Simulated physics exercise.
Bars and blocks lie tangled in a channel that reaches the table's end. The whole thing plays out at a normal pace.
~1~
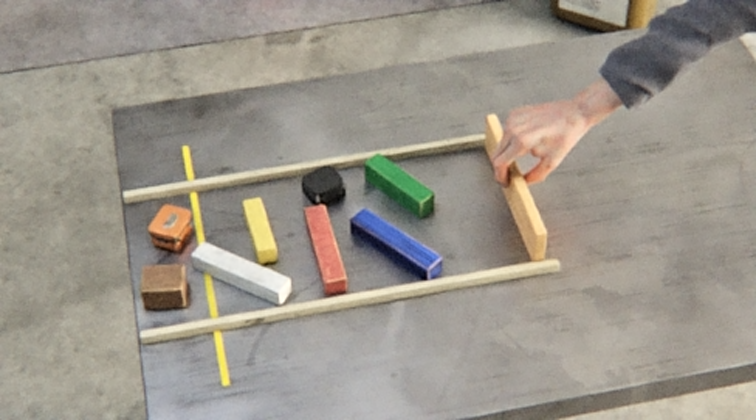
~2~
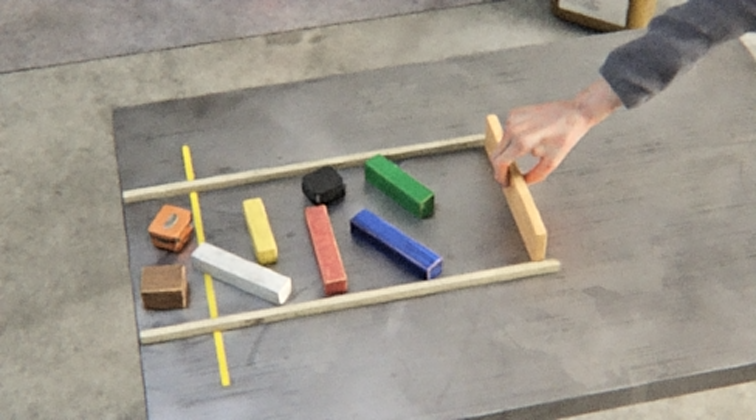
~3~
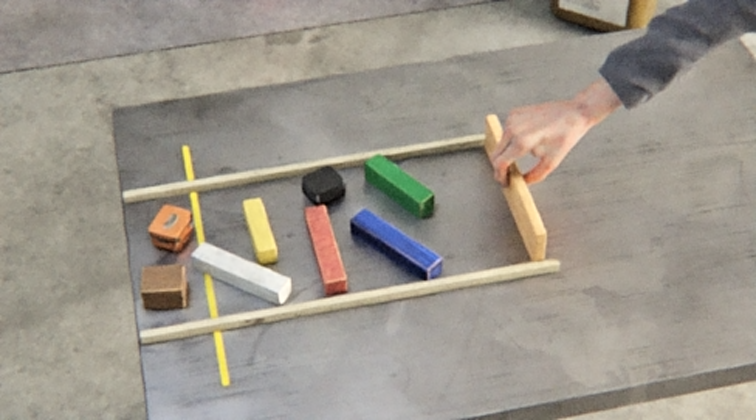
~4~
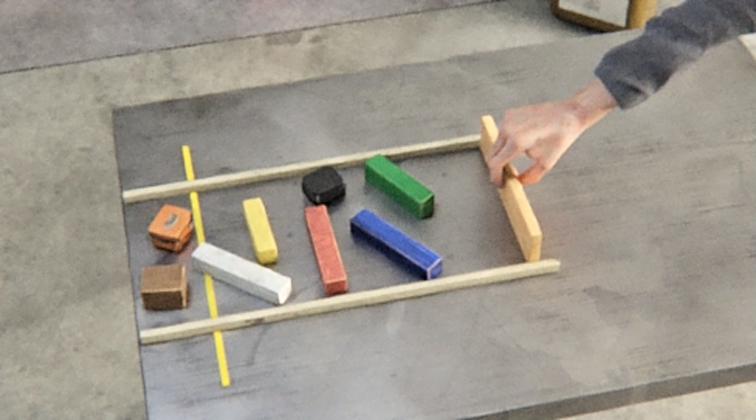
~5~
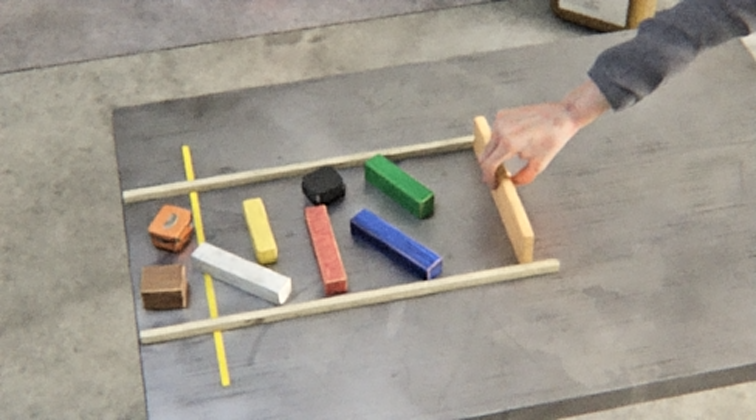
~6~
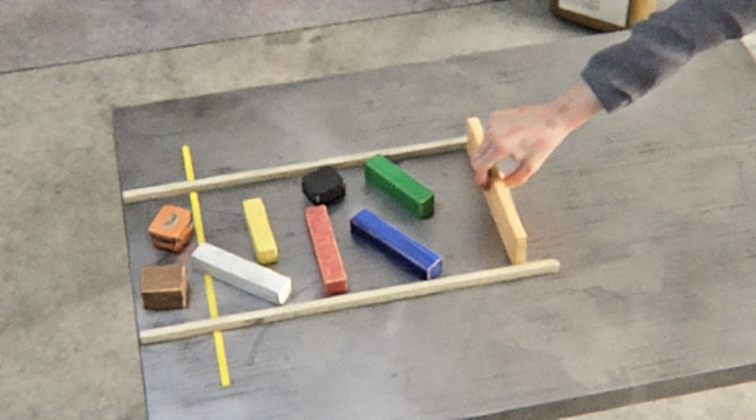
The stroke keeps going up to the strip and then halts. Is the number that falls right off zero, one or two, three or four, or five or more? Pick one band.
It is three or four.
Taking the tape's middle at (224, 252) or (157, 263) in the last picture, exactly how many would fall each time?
Down on the floor: 2 and 6.
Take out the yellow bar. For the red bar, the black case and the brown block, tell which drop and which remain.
Taking them one by one, the red bar holds its spot, the black case holds its spot and the brown block drops away.
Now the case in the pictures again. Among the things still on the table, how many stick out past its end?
0, I think.
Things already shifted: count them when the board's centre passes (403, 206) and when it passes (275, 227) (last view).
First 2, then 8.
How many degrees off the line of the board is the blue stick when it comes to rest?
About 15° out of line.
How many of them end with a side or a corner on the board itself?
That makes 2.
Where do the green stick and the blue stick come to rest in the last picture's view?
In the last picture the green stick sits at (188, 219) while the blue stick sits at (185, 280).
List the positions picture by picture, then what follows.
In the first picture, brown block (164, 287); orange case (171, 229); white bar (241, 273); board (514, 187); tape (204, 255).
In the second picture, orange case (171, 230); red bar (325, 249).
In the third picture, white bar (241, 274); board (514, 187).
In the fourth picture, brown block (164, 287); green stick (399, 186).
In the fifth picture, orange case (171, 230); black case (323, 187).
In the sixth picture, brown block (164, 287); orange case (171, 230); white bar (241, 274); board (495, 191); tape (204, 255).
Soon after, none off yet; brown block at rest near (164, 287); orange case at rest near (171, 230); white bar at rest near (241, 274).
By the end, the number that fall off is three or four; fallen, yellow bar, white bar, orange case and brown block.
